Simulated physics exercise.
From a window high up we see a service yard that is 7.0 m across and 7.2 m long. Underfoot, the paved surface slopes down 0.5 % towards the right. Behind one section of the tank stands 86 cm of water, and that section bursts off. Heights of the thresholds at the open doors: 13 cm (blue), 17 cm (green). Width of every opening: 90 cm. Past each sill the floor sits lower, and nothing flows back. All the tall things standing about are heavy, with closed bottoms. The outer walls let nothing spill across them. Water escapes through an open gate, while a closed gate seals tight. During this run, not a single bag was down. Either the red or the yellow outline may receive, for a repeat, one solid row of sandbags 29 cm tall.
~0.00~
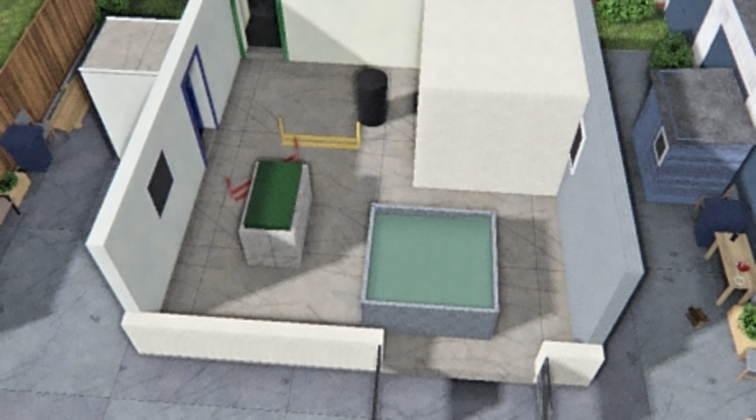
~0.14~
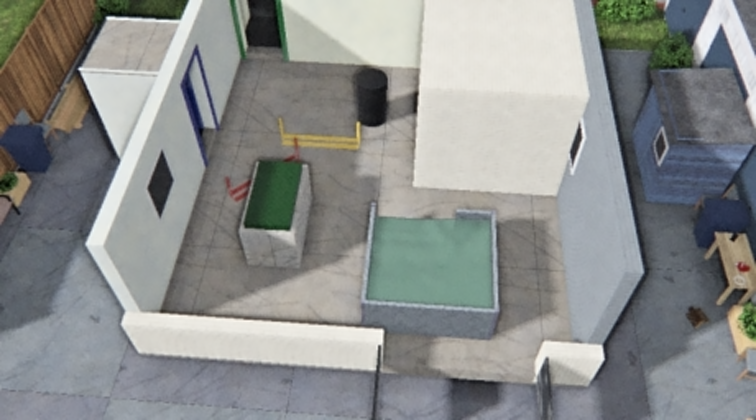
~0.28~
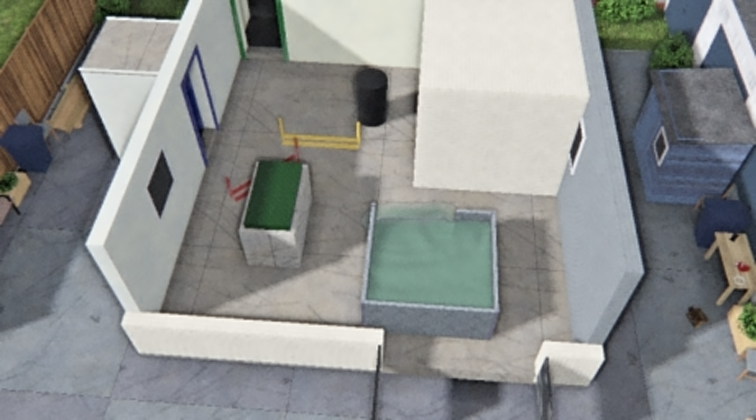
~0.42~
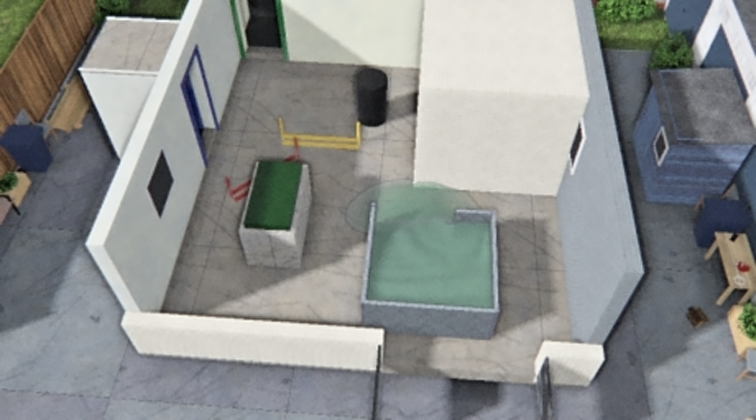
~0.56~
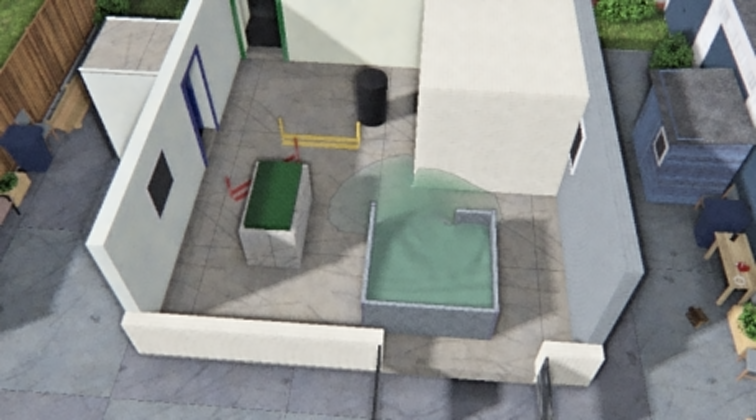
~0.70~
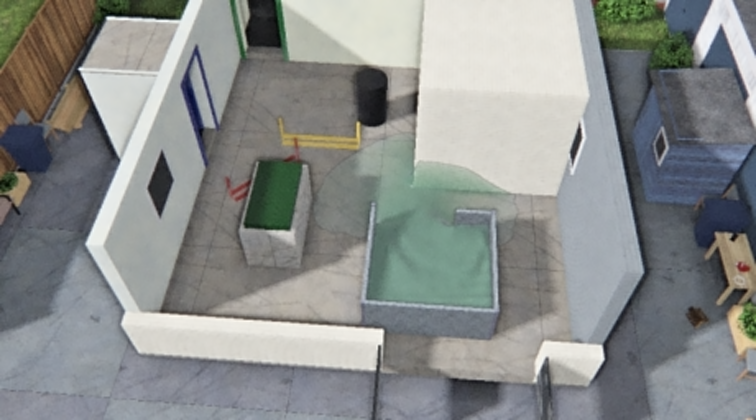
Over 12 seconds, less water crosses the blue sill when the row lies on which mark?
On the red one.
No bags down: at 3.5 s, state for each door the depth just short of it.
Depth (cm) - blue: 13, green: 32.
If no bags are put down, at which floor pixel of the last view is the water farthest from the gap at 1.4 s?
Look near (386, 71) in the last picture.
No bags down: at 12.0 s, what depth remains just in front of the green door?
Some 7.0 cm.
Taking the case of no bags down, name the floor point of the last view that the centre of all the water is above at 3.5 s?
I'd say somewhere about (388, 190).
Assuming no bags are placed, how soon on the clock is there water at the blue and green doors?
Times - blue 2.6 s, green 2.0 s.
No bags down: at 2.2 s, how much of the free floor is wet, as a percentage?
I'd guess around 55 in a hundred.
After 1.4 s water covers 30 % of the floor and is deepest (55 cm) near (427, 194) in the run without bags; in at the blue door, 0 L with no bags, 0 L with the row on red, 0 L on yellow.
After 2.2 s water covers 55 % of the floor and is deepest (40 cm) near (427, 194) in the run without bags; in at the blue door, 0 L with no bags, 0 L with the row on red, 10 L on yellow.
After 3.5 s water covers 70 % of the floor and is deepest (32 cm) near (275, 75) in the run without bags; in at the blue door, 3 L with no bags, 0 L with the row on red, 116 L on yellow.
After 7.0 s water covers 85 % of the floor and is deepest (18 cm) near (415, 105) in the run without bags; in at the blue door, 6 L with no bags, 0 L with the row on red, 144 L on yellow.
After 12.0 s water covers 100 % of the floor and is deepest (14 cm) near (323, 346) in the run without bags; in at the blue door, 7 L with no bags, 0 L with the row on red, 144 L on yellow.
